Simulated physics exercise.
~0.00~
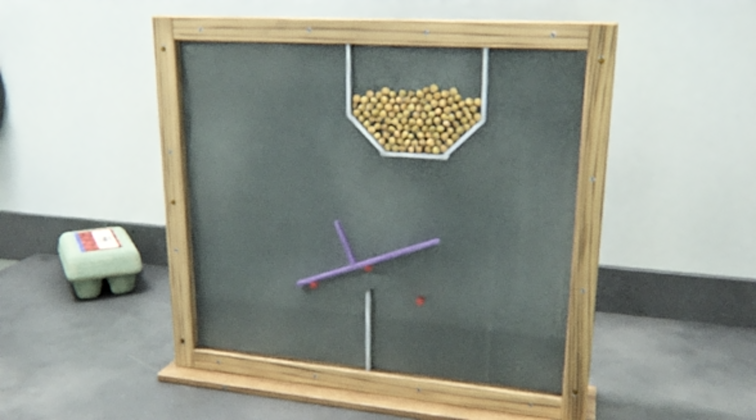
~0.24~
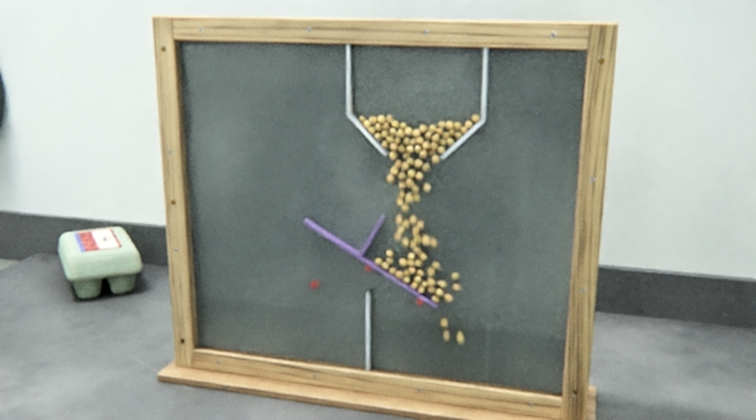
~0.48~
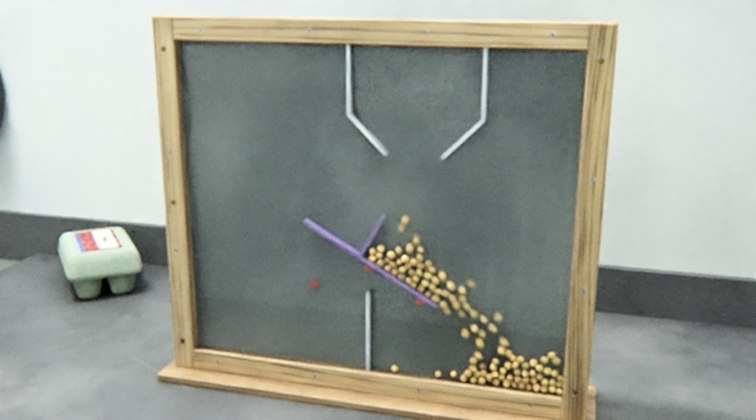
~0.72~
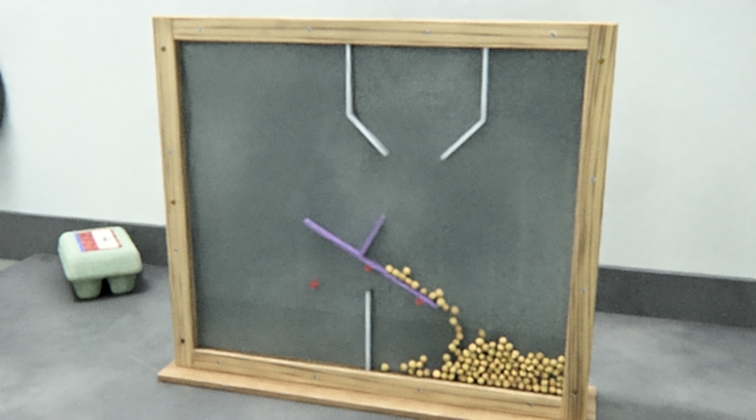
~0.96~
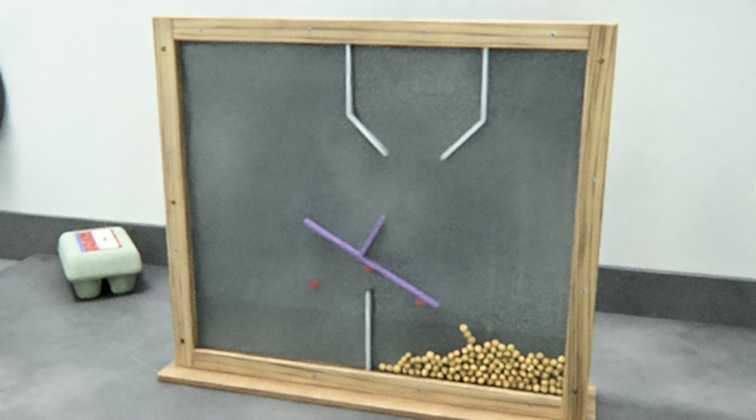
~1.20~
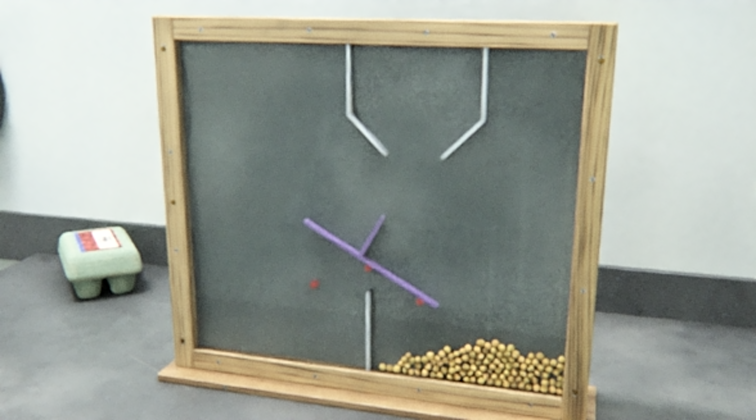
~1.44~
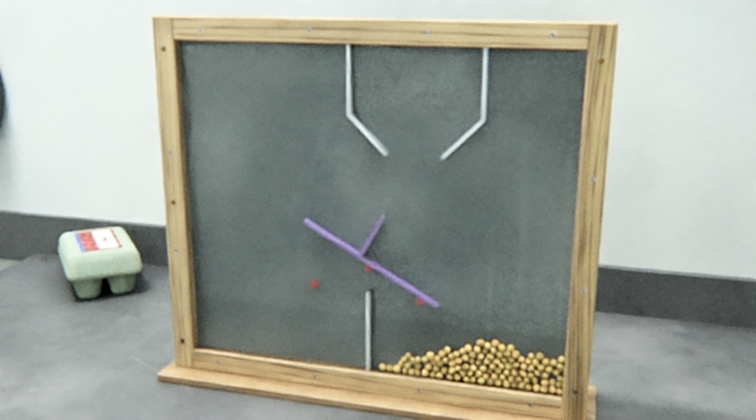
In this clip, small tan beads pour from a hopper in a wood-framed case onto a purple seesaw tray, which tips down to the right. They slide off its lower end and settle in a sloping pile in the right bin, leaving the tray and left bin empty.
